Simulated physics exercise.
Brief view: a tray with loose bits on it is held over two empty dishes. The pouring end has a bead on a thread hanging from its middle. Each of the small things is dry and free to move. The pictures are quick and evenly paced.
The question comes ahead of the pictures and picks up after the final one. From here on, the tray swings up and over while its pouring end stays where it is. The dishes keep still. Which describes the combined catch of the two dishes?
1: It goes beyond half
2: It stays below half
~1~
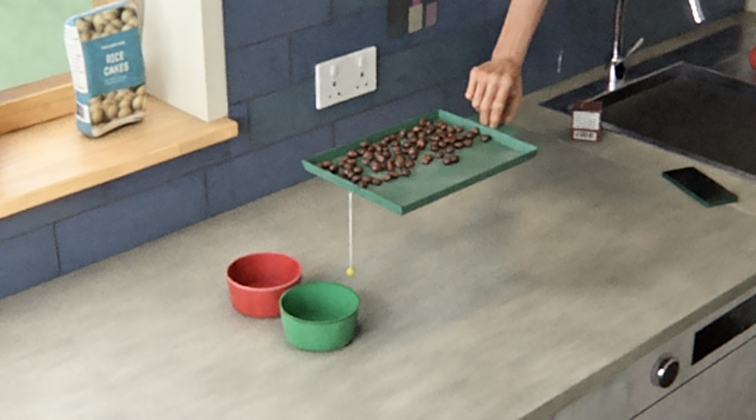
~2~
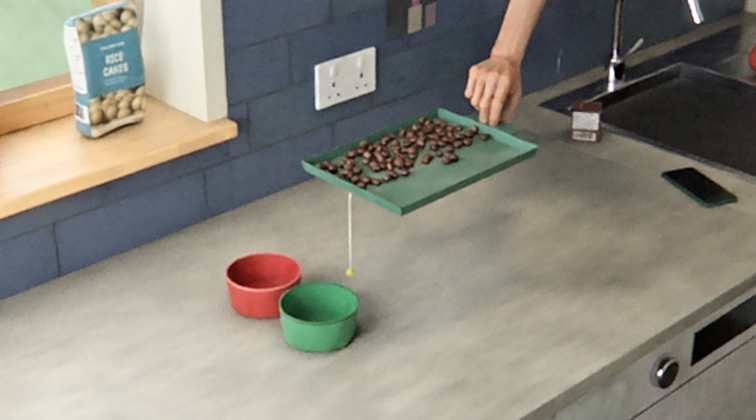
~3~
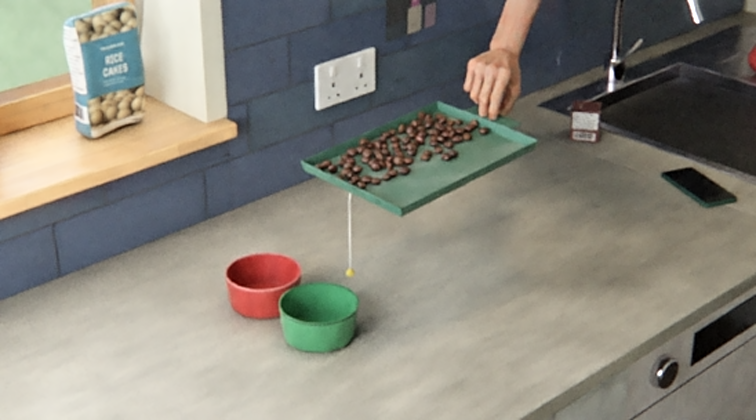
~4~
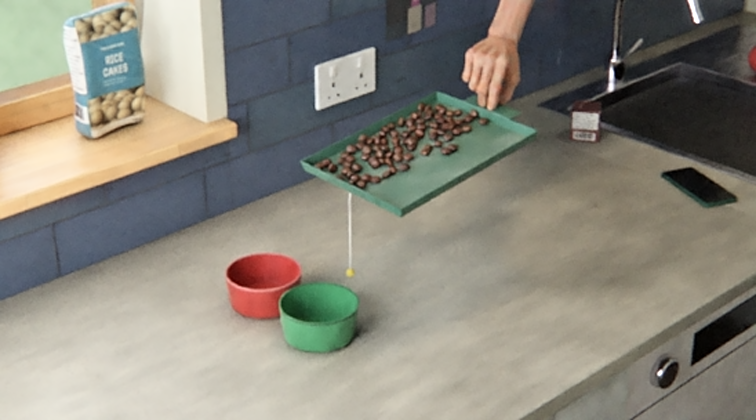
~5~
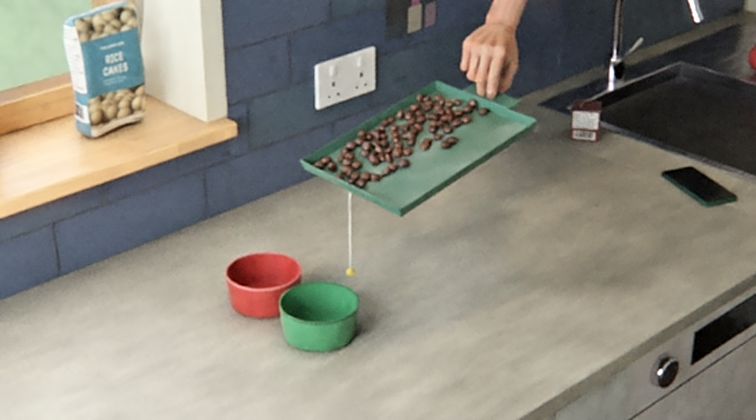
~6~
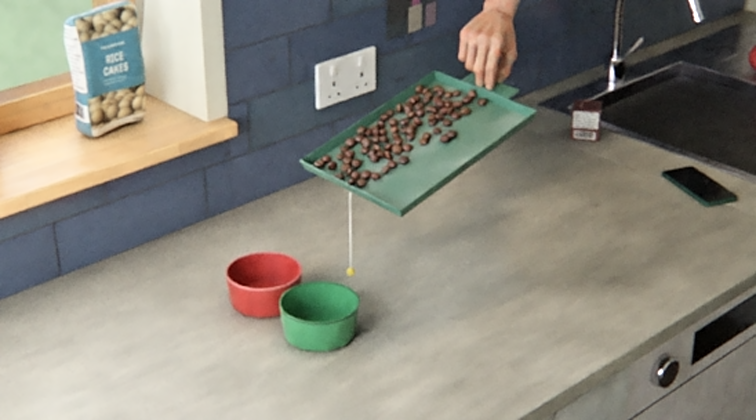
1, it goes beyond half.
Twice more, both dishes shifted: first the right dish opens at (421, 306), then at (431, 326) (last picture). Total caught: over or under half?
Taking the tries in order: A minor share, followed by a minor share.
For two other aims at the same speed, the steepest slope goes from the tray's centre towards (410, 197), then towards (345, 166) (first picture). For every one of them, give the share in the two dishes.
In order: About 10, then 10 percent.
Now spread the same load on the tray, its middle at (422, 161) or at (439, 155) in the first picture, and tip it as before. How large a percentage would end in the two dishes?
It would be 60 in a hundred, and then 60 in a hundred.
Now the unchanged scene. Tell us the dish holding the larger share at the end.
Note: Fuller is the one placed right.
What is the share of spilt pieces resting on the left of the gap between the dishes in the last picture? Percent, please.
Roughly 20 percent.
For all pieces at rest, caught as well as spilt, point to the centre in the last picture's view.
The centre comes to rest close to (318, 325).
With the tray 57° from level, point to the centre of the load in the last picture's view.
At about (344, 169).
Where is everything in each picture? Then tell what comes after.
Corners of the pouring end near (306, 160) and (402, 205), level; middle of the load near (407, 151), flat chocolate drops; left dish near (235, 296); right dish near (290, 329); bead on its thread near (351, 272), in the first frame.
Corners of the pouring end near (305, 161) and (401, 206), level; middle of the load near (406, 150), in the second frame.
Corners of the pouring end near (305, 161) and (401, 207), tipped barely, level across its low end; middle of the load near (406, 147), in the third frame.
Corners of the pouring end near (304, 161) and (400, 207), tipped a little, level across its low end; middle of the load near (406, 142), in the fourth frame.
Corners of the pouring end near (304, 160) and (400, 207), tipped a little, level across its low end; middle of the load near (405, 136), in the fifth frame.
Corners of the pouring end near (304, 160) and (400, 208), tipped a little, level across its low end; middle of the load near (405, 130); left dish near (235, 296); right dish near (290, 329), in the sixth frame.
Shortly afterwards, tray tipped steeply; all but a few on the tray; only a few in the air.
Next, tray tipped right over; near a third on the tray; near a third in the right dish; a little in the left dish; a little outside both; only a few in the air.
Some moments later, tray tipped past a quarter turn; near half in the right dish; a little in the left dish; near a third outside both.
In the end, tray tipped past a quarter turn; near half in the right dish; a little in the left dish; near a third outside both.
